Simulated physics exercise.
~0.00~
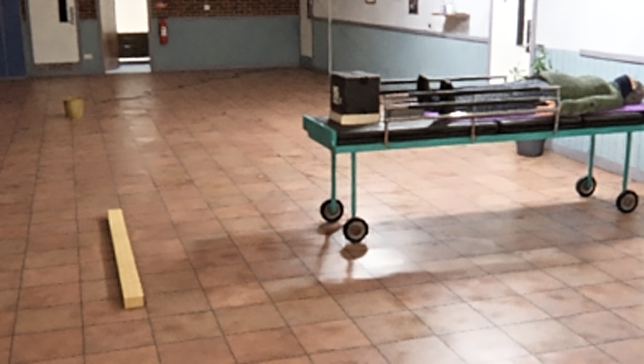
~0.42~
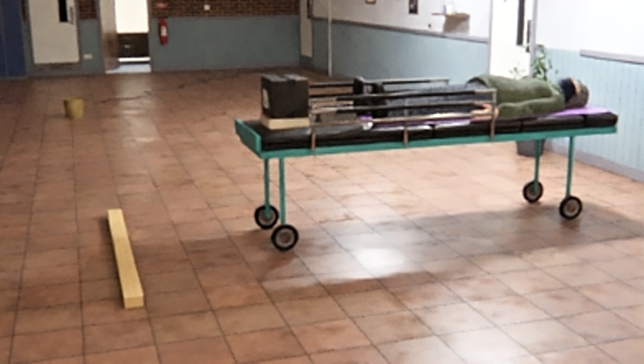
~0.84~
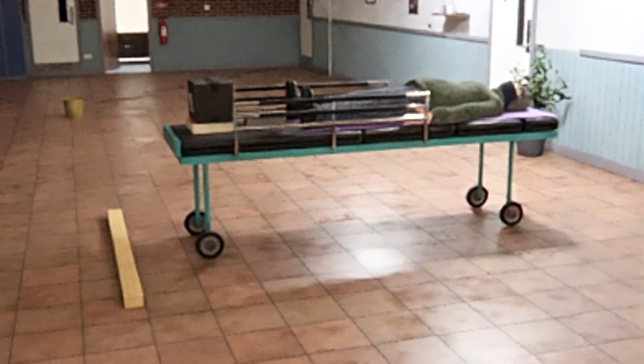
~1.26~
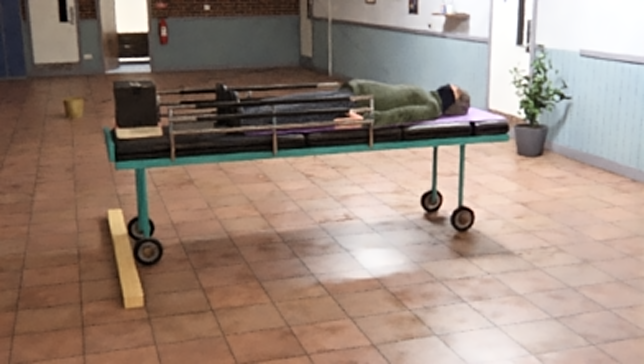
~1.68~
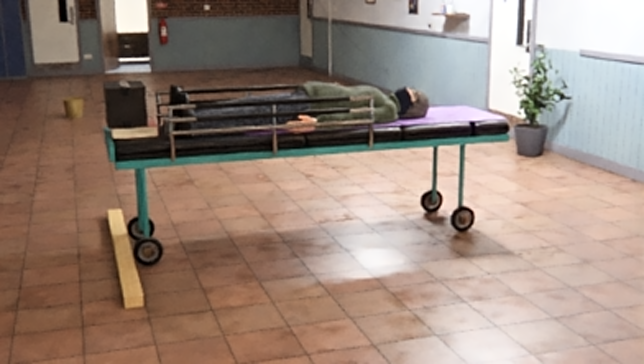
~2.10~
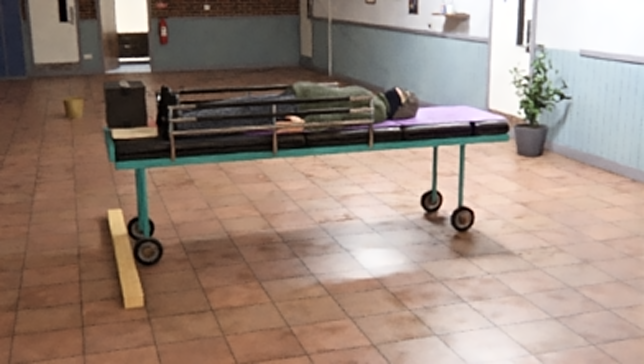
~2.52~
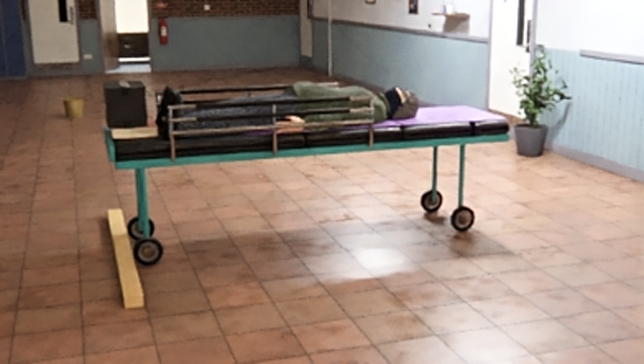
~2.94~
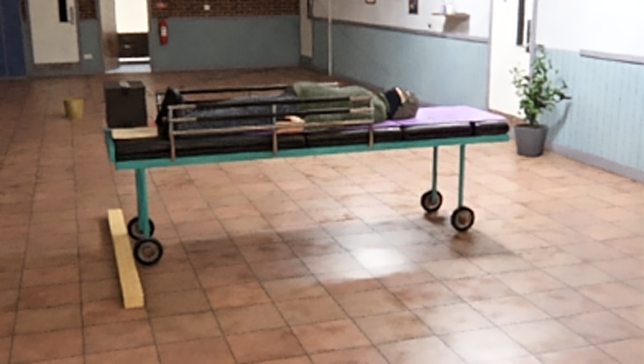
In a tiled hall, a wheeled trolley carrying a person lying down rolled left and stopped at a yellow wooden bar on the floor; the person slid on a little further before settling, and the black box stayed on at the foot end.
